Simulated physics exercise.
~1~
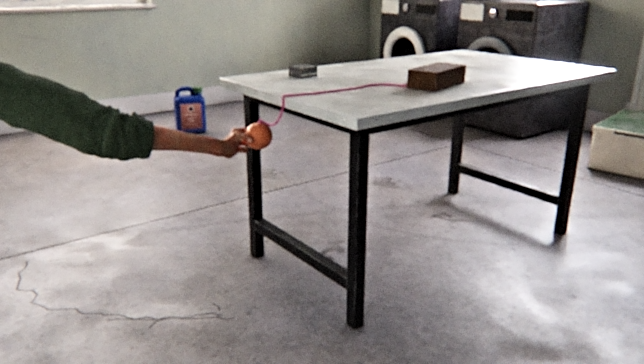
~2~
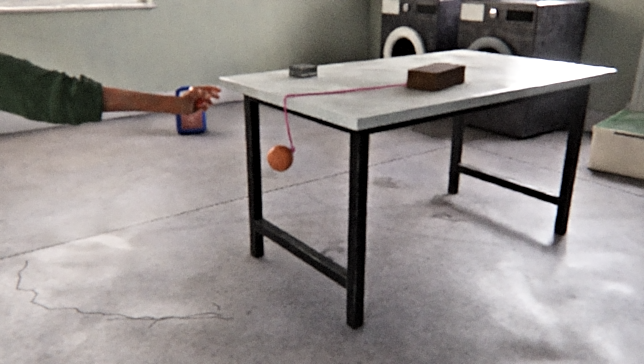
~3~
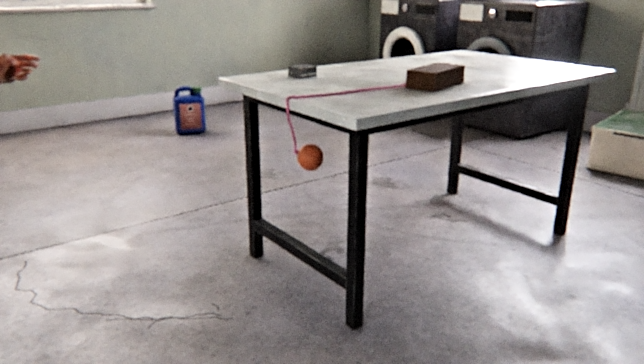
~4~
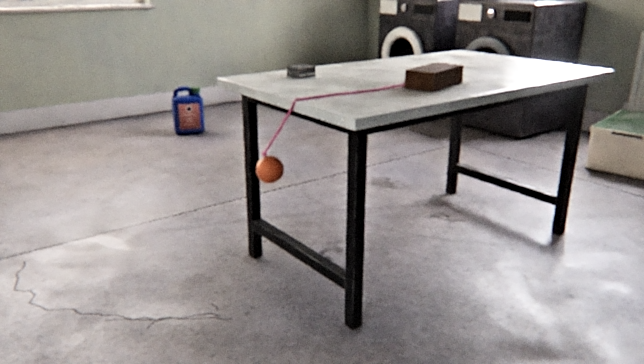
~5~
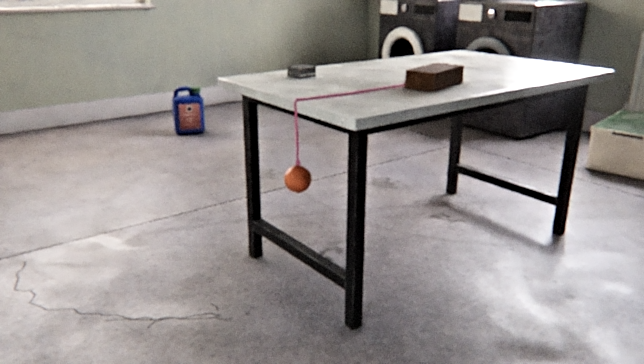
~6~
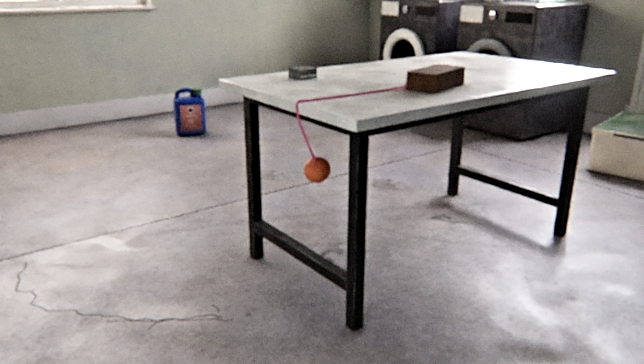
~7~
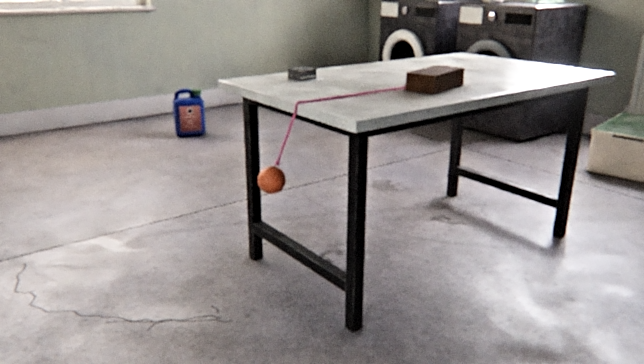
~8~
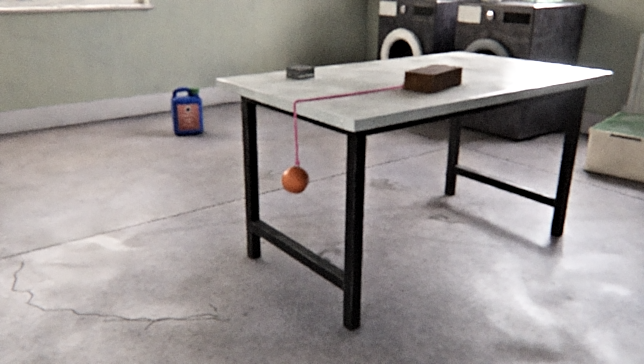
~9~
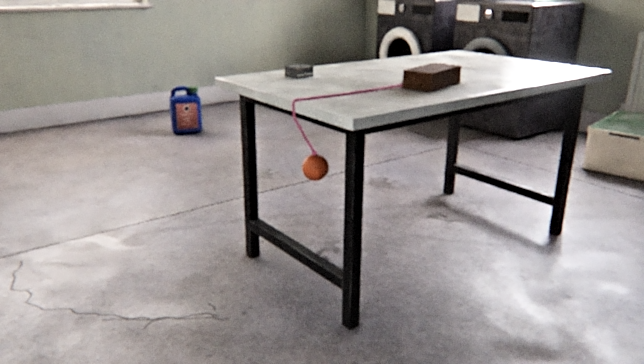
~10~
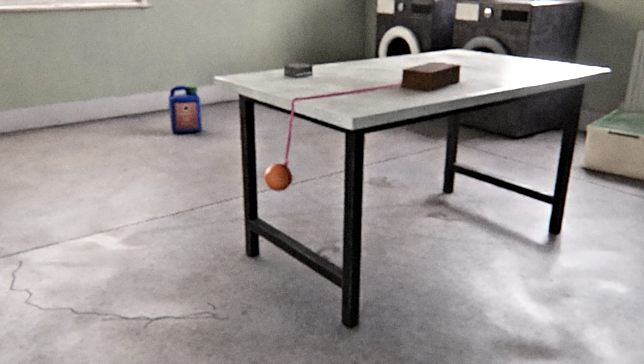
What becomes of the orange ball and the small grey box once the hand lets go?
The orange ball ends up dangling from the table edge on its cord, still swinging above the floor. The small grey box stays in its place on the tabletop.
